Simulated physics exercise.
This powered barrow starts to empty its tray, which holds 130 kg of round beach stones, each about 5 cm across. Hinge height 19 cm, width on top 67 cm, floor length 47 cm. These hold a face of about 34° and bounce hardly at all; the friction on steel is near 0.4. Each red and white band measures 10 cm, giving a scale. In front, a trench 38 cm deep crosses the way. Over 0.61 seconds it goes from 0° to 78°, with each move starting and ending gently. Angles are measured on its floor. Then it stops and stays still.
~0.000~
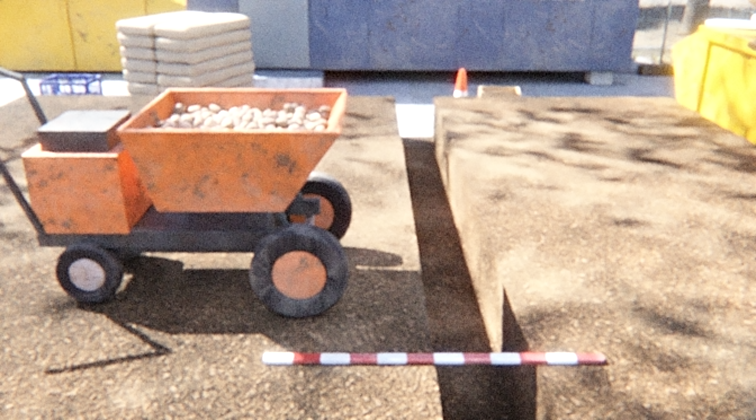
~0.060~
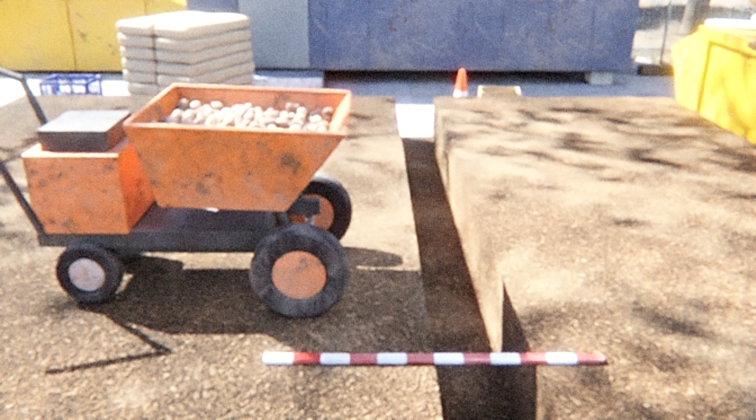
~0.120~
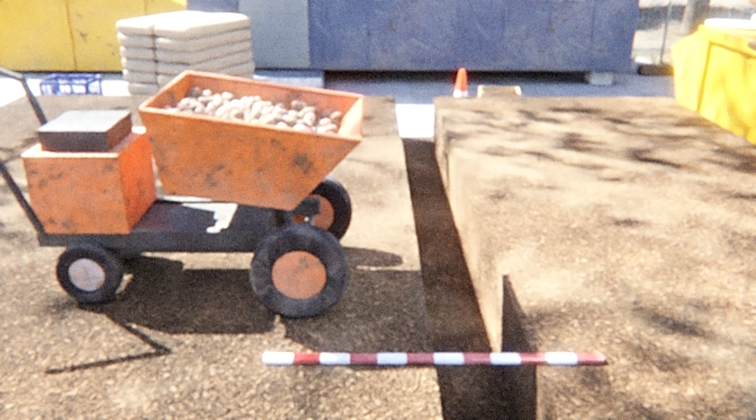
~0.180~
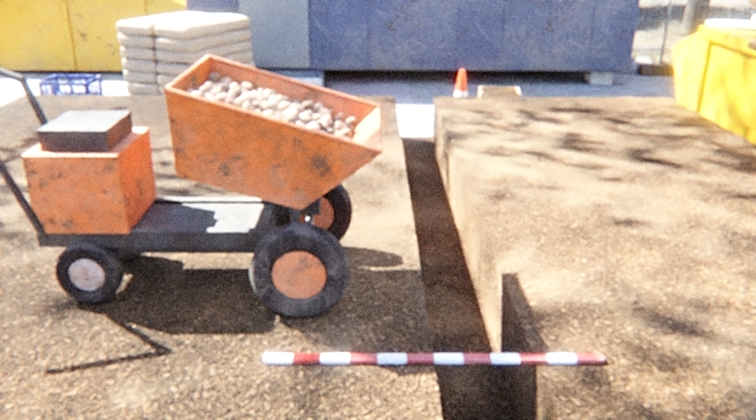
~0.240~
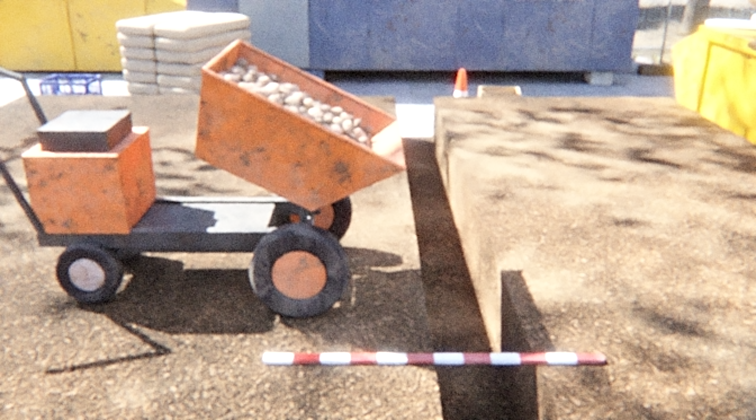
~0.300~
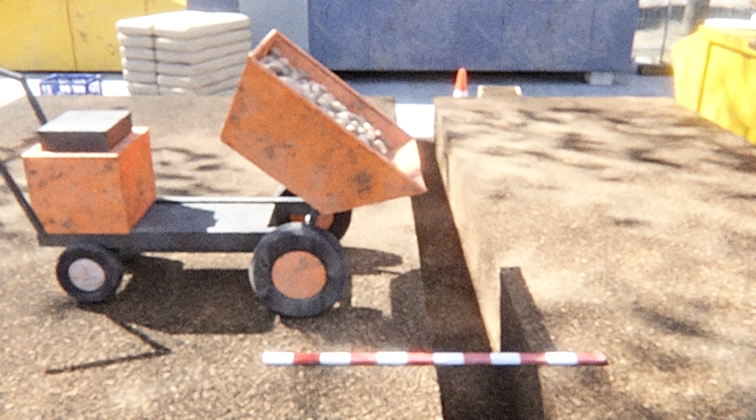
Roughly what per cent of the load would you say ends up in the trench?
I'd say 58 per cent ends up in the trench.
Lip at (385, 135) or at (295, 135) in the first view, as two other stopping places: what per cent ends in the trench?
Around 20 and then 90 percent.
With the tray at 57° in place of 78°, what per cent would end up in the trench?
Roughly 35 percent.
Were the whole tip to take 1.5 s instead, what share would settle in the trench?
Then some 80 per cent would.
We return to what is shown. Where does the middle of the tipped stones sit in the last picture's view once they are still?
Their middle lands near (492, 331).
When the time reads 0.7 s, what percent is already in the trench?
By that moment, roughly 35 per cent of the load.
After 0.5 s the floor is at 66°; 100 % in the tray; the foremost stones are at (437, 213).
After 0.7 s the floor is at 78°; 51 % in the tray, 34 % in the trench, 15 % past the trench; the foremost stones are at (549, 279).
After 1.1 s the floor is at 78°; 6 % in the tray, 53 % in the trench, 42 % past the trench; the foremost stones are past the picture's edge.
After 3.0 s the floor is at 78°; 0 % in the tray, 58 % in the trench, 42 % past the trench; the foremost stones are past the picture's edge.
